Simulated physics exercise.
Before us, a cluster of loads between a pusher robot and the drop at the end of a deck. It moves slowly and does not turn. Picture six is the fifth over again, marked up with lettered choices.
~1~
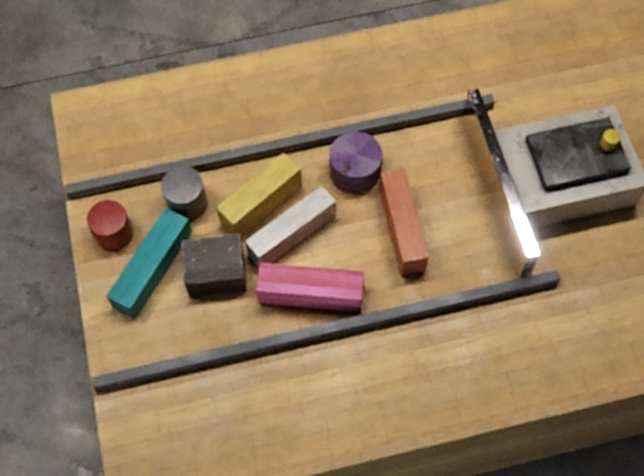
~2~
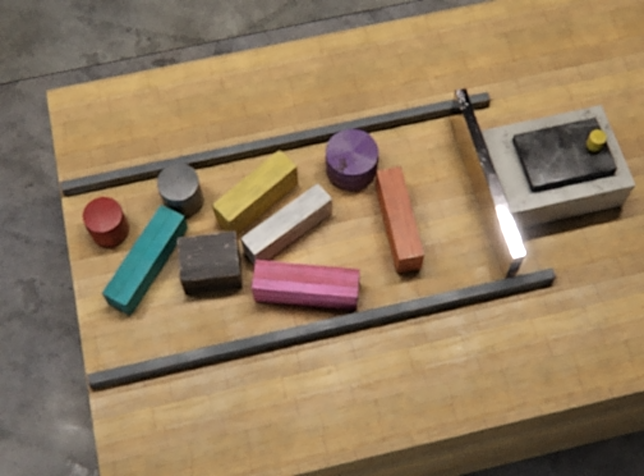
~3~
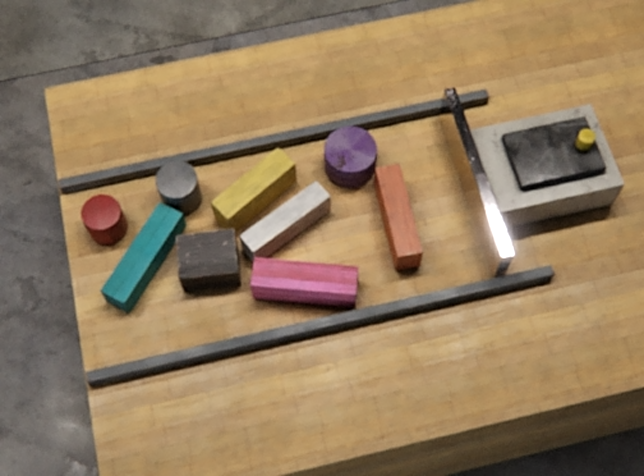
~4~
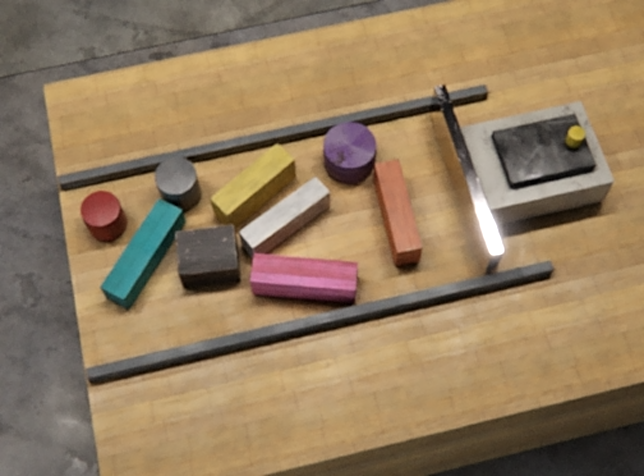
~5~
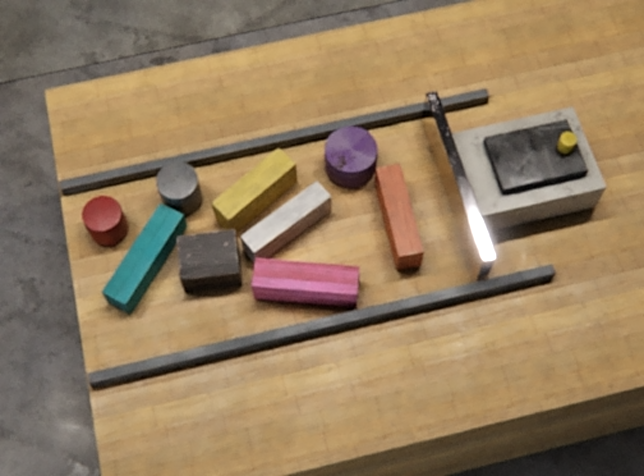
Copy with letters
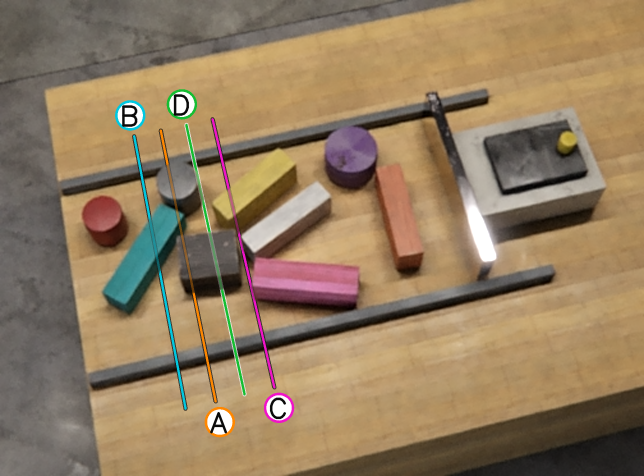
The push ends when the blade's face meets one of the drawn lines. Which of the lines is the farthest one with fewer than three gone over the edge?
At A, and not beyond.
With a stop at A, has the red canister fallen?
Yes.
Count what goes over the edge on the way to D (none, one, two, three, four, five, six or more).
The count is none.
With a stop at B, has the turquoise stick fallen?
Yes.
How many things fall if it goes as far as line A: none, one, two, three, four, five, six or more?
In all, two.
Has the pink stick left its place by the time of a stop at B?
Yes.
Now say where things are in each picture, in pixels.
Turquoise stick (151, 263); yellow bar (261, 197); pink stick (311, 287), in the first picture.
Robot (558, 154); red canister (106, 222), in the second picture.
Robot (547, 153); purple canister (351, 158), in the third picture.
Robot (537, 151); orange bar (397, 212), in the fourth picture.
Robot (529, 157); turquoise stick (146, 258); yellow bar (256, 192); pink stick (307, 282), in the fifth picture.
On the marked copy, A at (186, 257); B at (158, 264); C at (242, 245); D at (214, 251).
Taking A. A third of the way, robot (432, 178); pink stick (293, 286); purple canister (314, 166).
Two thirds of the way, robot (333, 200); turquoise stick (126, 259); grey canister (144, 189).
When it is over, robot (258, 217); red canister over the edge; turquoise stick over the edge; two fallen.
As for the rest, B drops four; C is within the limit but short; D is within the limit but short.
